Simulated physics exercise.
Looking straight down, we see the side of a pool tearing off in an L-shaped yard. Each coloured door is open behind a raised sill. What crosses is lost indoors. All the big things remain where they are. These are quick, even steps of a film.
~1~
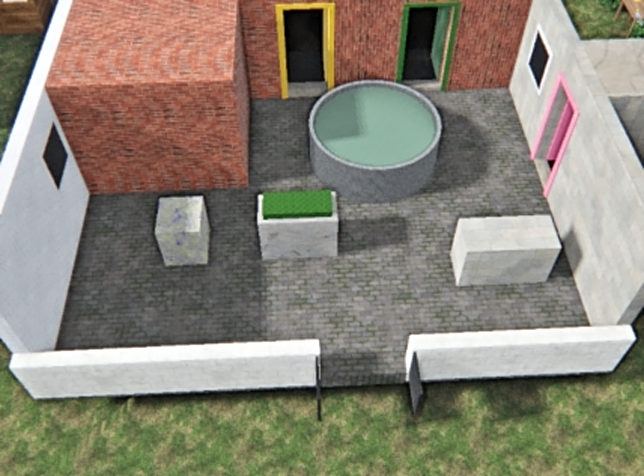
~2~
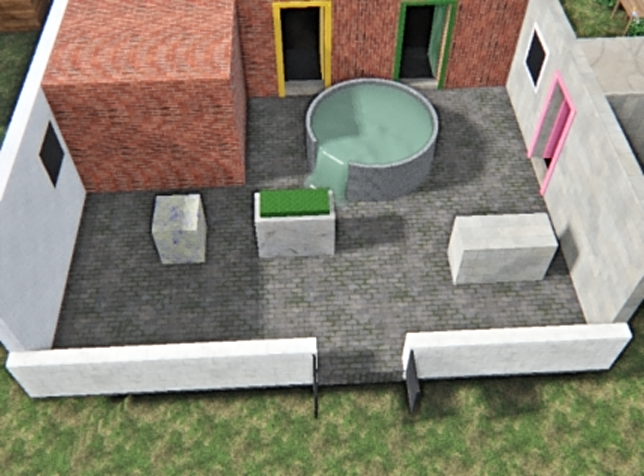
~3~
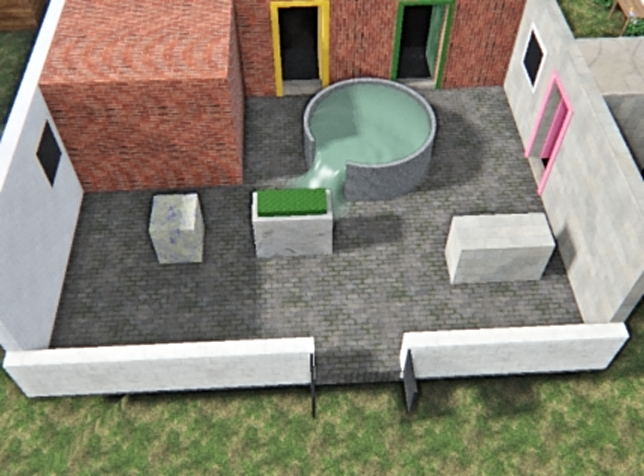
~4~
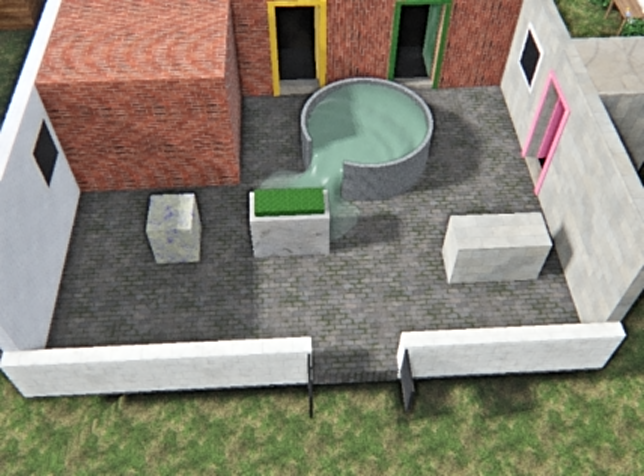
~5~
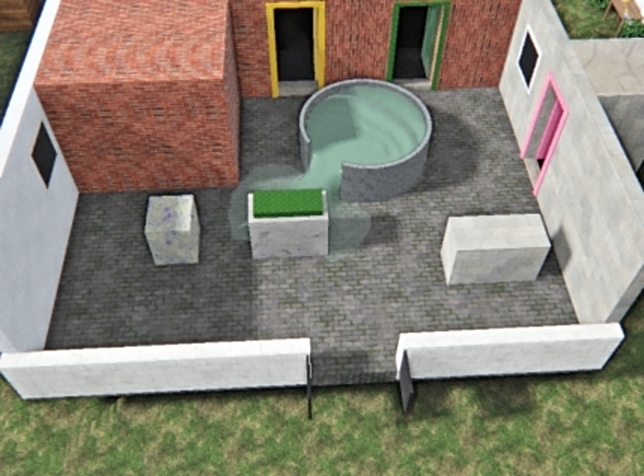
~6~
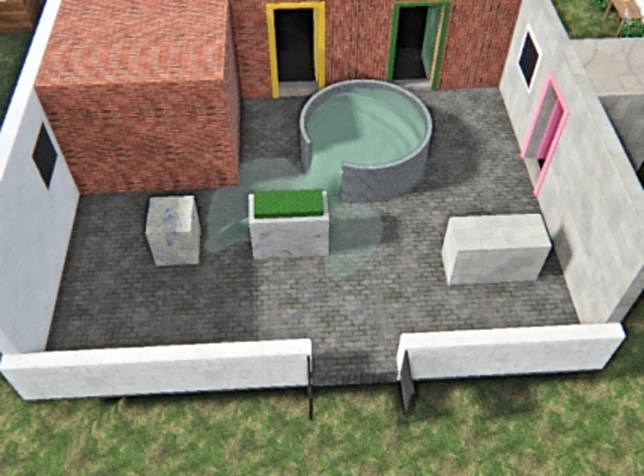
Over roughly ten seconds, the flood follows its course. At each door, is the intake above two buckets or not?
My prediction: The yellow door will not go over two buckets. The green door will not go over two buckets. The pink door will not go over two buckets.
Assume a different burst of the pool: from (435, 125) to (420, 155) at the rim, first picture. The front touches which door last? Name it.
It would be the door marked yellow.
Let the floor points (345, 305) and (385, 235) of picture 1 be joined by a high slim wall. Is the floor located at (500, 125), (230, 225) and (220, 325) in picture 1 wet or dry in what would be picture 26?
The first is still bare, the second inundated and the third inundated.
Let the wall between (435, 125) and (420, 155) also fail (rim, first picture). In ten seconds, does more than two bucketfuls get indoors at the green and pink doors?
Well, the green comes up short, and the pink crosses the threshold.
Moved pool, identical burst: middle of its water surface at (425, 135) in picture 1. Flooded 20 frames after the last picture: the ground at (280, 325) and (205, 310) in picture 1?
I'd say swamped for the first and swamped for the second.
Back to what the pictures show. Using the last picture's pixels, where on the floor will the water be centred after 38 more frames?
Somewhere around (271, 238) in the last view.
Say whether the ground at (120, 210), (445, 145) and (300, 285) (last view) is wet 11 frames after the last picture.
First spot soaked, second not wet, third not wet.
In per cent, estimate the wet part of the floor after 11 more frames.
My estimate is close to 45 per cent.
A moment on, water covers 20 % of the floor; the yellow door not reached, the green door not reached, the pink door not reached.
Next, water covers 45 % of the floor; the yellow door not reached, the green door not reached, the pink door not reached.
Then, water covers 60 % of the floor; the yellow door wet at the sill, nothing in, the green door not reached, the pink door not reached.
Later, water covers 70 % of the floor; the yellow door wet at the sill, nothing in, the green door not reached, the pink door not reached.
In the end, water covers 85 % of the floor; the yellow door wet at the sill, nothing in, the green door not reached, the pink door wet at the sill, nothing in.
